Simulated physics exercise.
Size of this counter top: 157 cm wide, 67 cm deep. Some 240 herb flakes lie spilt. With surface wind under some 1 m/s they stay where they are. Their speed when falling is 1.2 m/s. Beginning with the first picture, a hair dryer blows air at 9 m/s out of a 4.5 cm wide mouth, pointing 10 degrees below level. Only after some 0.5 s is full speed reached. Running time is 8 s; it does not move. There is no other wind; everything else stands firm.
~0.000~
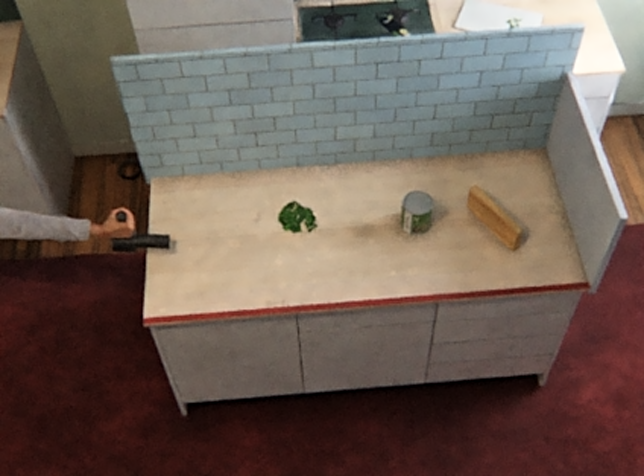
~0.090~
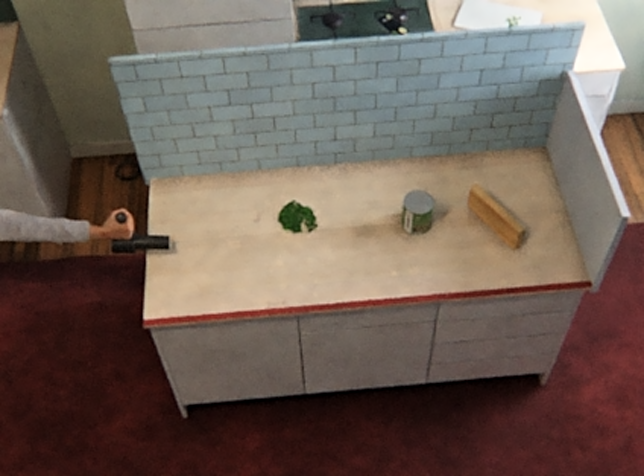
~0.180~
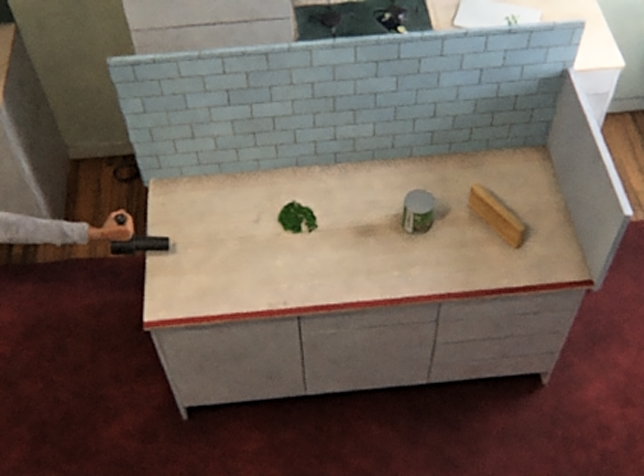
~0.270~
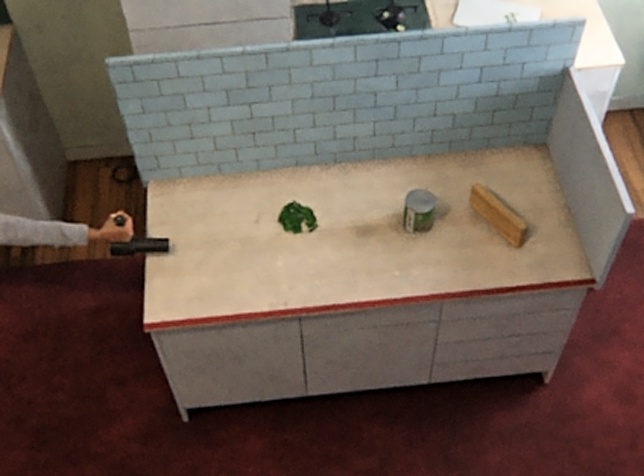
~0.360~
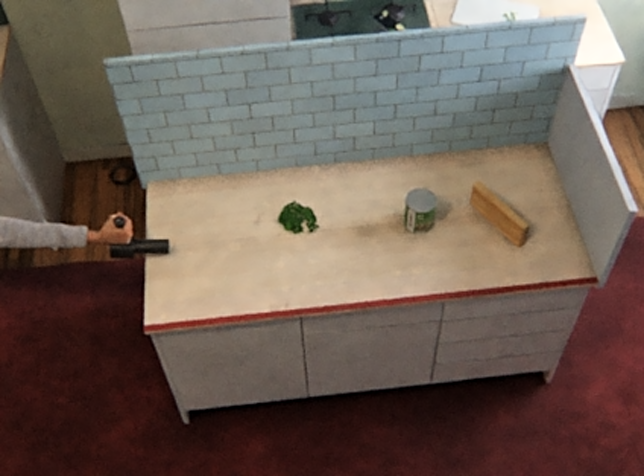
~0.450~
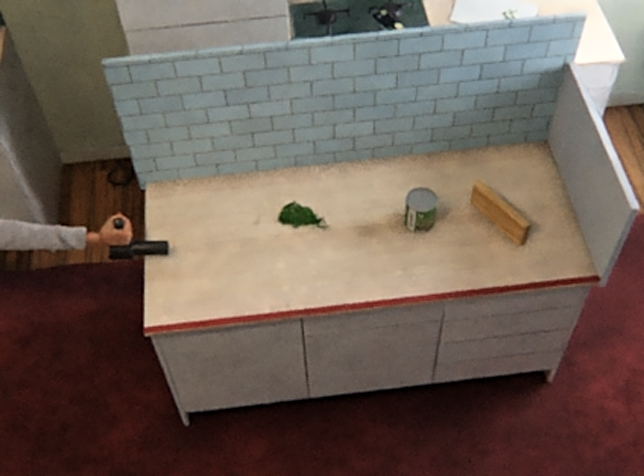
Green herb flakes lay still in a small pile on the counter while a hand held a black hair dryer at the left edge, then some of them shifted slightly to the right.
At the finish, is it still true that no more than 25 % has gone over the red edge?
Yes, it is still true.
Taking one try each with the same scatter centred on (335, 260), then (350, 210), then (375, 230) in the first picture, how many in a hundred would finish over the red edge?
First try 60 %, second 0 %, third 5 %.
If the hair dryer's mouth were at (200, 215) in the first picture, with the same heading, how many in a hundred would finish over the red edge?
In that case roughly 25 percent.
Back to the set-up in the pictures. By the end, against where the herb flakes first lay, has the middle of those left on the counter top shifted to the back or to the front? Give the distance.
Toward the rear, roughly 25 cm.
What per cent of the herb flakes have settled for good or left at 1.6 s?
About 5 per cent.
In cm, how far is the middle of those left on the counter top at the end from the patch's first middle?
About 85 cm.
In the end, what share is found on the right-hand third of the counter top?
About 70 percent.
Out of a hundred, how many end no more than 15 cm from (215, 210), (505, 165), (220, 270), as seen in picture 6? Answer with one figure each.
I would say some 0 %, 50 % and 0 % respectively.
After 1.6 s the count stands so, 0 % are over the red edge; the middle of those still in play is near (434, 162).
After 2.6 s the count stands so, 0 % are over the red edge; the middle of those still in play is near (464, 153).
After 4.4 s the count stands so, 0 % are over the red edge; the middle of those still in play is near (488, 148).
After 8.0 s, at the end, 0 % are over the red edge; the middle of those still in play is near (500, 147).
